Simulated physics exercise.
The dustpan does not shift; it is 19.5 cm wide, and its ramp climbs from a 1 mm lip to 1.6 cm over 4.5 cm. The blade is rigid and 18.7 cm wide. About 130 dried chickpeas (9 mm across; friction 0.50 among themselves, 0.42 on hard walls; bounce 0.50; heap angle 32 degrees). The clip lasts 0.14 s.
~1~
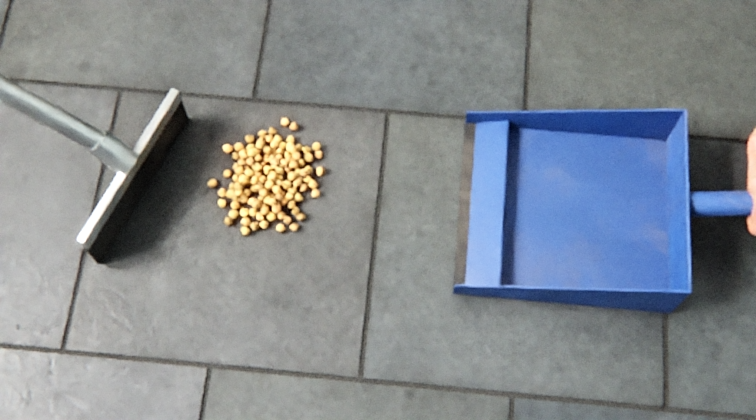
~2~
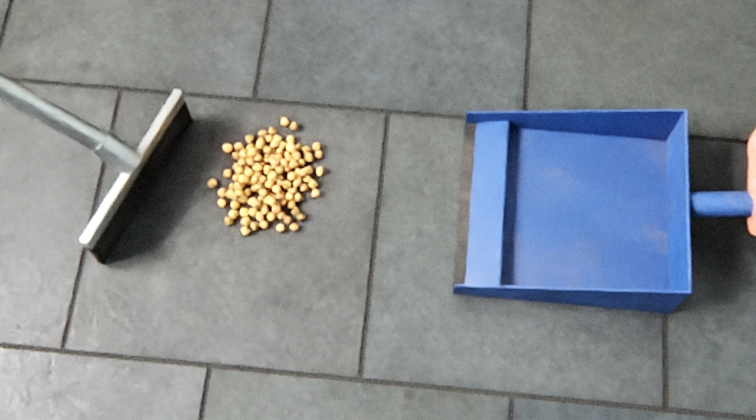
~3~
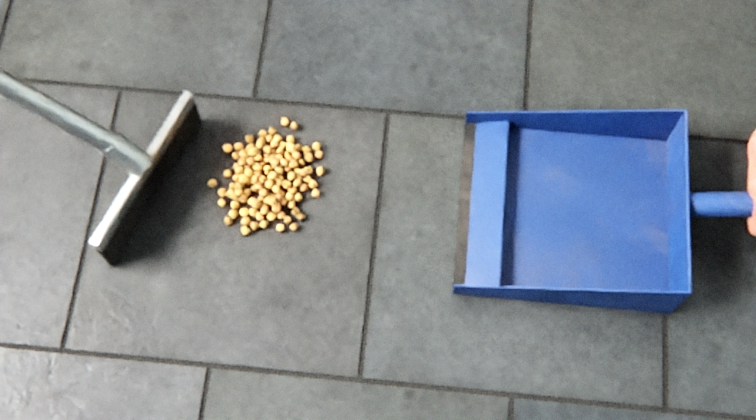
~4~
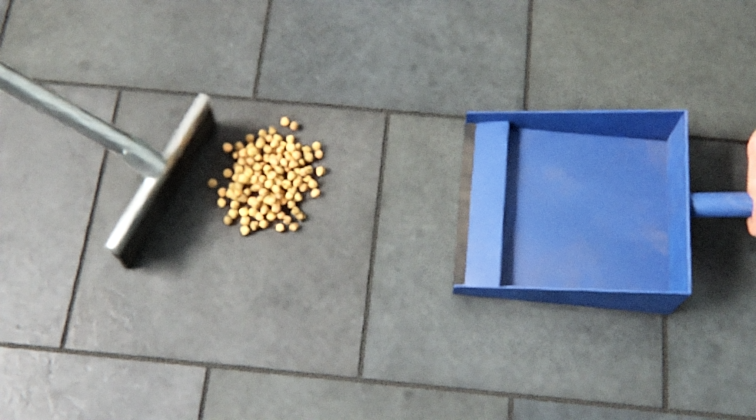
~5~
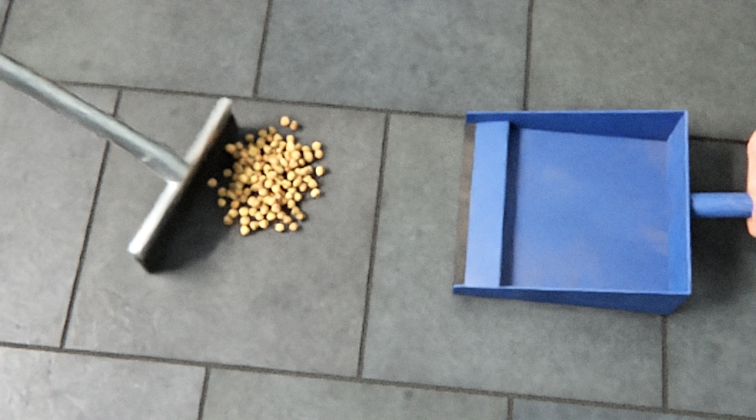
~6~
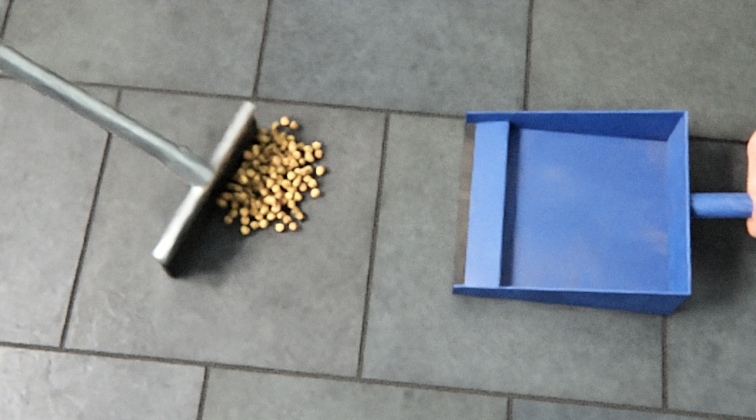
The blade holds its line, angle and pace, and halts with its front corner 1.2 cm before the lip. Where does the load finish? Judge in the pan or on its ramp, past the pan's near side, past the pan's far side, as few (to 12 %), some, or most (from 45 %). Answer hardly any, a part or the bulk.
In the pan or on its ramp: A part; past the pan's near side: A part; past the pan's far side: Hardly any.
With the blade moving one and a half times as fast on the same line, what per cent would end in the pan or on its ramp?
Then about 40 per cent.
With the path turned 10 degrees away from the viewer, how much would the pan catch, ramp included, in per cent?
In that case some 35 per cent.
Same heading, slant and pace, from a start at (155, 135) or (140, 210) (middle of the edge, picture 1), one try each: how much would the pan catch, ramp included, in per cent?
About 35 and 30 per cent.
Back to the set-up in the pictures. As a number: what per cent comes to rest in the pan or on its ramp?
Roughly 35 per cent.
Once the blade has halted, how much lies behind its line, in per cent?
Some 15 per cent.
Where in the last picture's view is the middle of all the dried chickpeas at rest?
At about (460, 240).
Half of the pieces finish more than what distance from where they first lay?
Roughly 22 cm.
Then, 0.13 s after the last picture, middle of the blade 14 cm from the lip; 0 % over the lip, far side 5 %, near side 5 %.
Then, 0.22 s after the last picture, middle of the blade 7 cm from the lip; 0 % over the lip, far side 5 %, near side 15 %.
Then, 0.44 s after the last picture, middle of the blade 4 cm from the lip; 35 % over the lip, far side 10 %, near side 20 %.
In the end, pan 35 %, near side 20 %, far side 10 %, in front of the lip or behind the blade 40 %.
